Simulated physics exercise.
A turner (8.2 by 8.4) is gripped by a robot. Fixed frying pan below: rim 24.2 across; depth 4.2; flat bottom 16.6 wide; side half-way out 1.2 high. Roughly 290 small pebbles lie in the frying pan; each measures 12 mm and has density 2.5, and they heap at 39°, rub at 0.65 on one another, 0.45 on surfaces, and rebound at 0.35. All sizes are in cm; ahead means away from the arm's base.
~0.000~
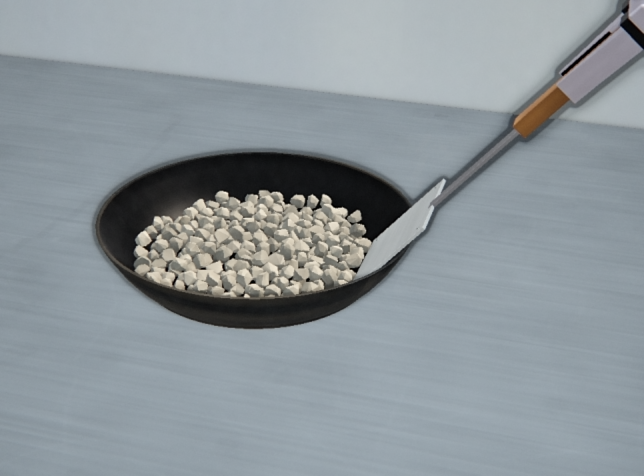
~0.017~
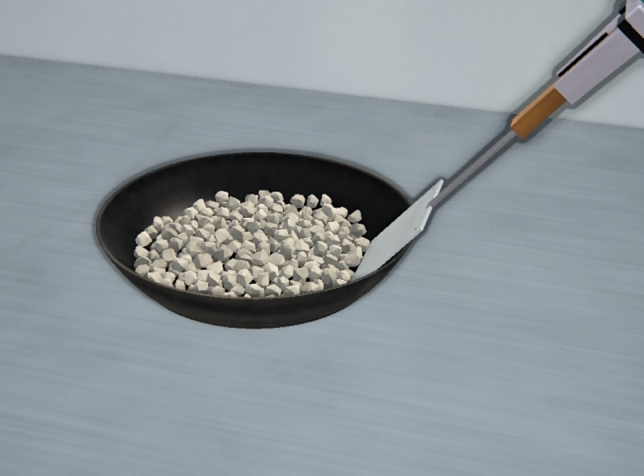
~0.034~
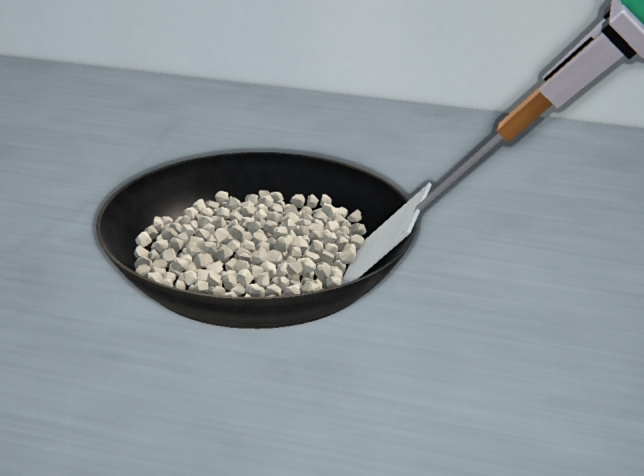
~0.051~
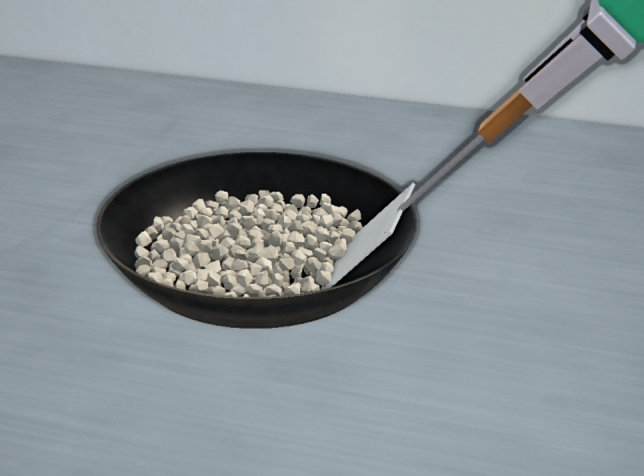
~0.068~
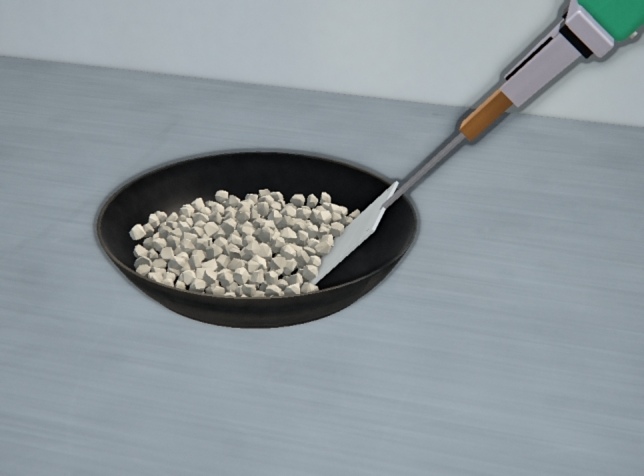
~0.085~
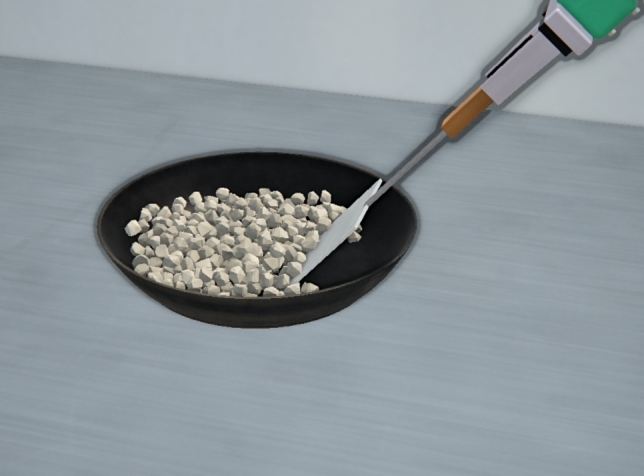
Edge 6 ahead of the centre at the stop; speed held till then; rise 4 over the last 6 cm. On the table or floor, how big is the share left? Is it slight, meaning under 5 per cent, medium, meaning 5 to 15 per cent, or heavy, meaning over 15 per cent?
It is medium, from 5 to 15 per cent.
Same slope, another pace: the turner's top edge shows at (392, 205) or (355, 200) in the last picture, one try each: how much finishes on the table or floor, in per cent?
I'd estimate close to 0 and 15 in a hundred.
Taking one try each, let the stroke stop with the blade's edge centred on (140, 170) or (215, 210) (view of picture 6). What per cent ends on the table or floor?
Roughly 40 and 0 per cent.
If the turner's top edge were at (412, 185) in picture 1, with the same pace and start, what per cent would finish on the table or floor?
I'd estimate close to 5 per cent.
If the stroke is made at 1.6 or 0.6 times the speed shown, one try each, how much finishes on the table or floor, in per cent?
Try one about 15 %, try two about 0 %.
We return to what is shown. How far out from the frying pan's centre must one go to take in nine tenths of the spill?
Around 20 centimetres from the centre.
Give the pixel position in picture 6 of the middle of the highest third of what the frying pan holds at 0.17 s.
Near (183, 216).
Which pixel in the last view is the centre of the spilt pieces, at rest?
Close to (56, 230) in pixels.
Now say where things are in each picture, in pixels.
In the first frame, the turner top edge at (435, 203), sloping 50°; upper third of the load around (259, 242), from x 140 to 365, top at y 195; 287 in the frying pan.
In the second frame, the turner top edge at (433, 203), sloping 50°; upper third of the load around (261, 242), from x 140 to 360, top at y 195.
In the third frame, the turner top edge at (420, 207), sloping 50°; upper third of the load around (267, 242), from x 140 to 360, top at y 195.
In the fourth frame, the turner top edge at (403, 207), sloping 50°; upper third of the load around (269, 240), from x 140 to 355, top at y 195.
In the fifth frame, the turner top edge at (386, 205), sloping 50°; upper third of the load around (258, 236), from x 140 to 355, top at y 195.
In the sixth frame, the turner top edge at (369, 202), sloping 50°; upper third of the load around (249, 233), from x 135 to 355, top at y 195; 287 in the frying pan.
After 0.13 s, sloping 50°, highest piece 4 above the table; 287 in the frying pan.
After 0.17 s, sloping 50°, highest piece 5 above the table; 287 in the frying pan.
After 0.39 s, sloping 50°, highest piece 5 above the table; 265 in the frying pan, 21 on the table or floor, 1 on the blade or in flight.
After 1.44 s, sloping 50°, highest piece 5 above the table; 265 in the frying pan, 22 on the table or floor.
In the end, 265 in the frying pan, 22 on the table or floor. That is 8 % on the table or floor.
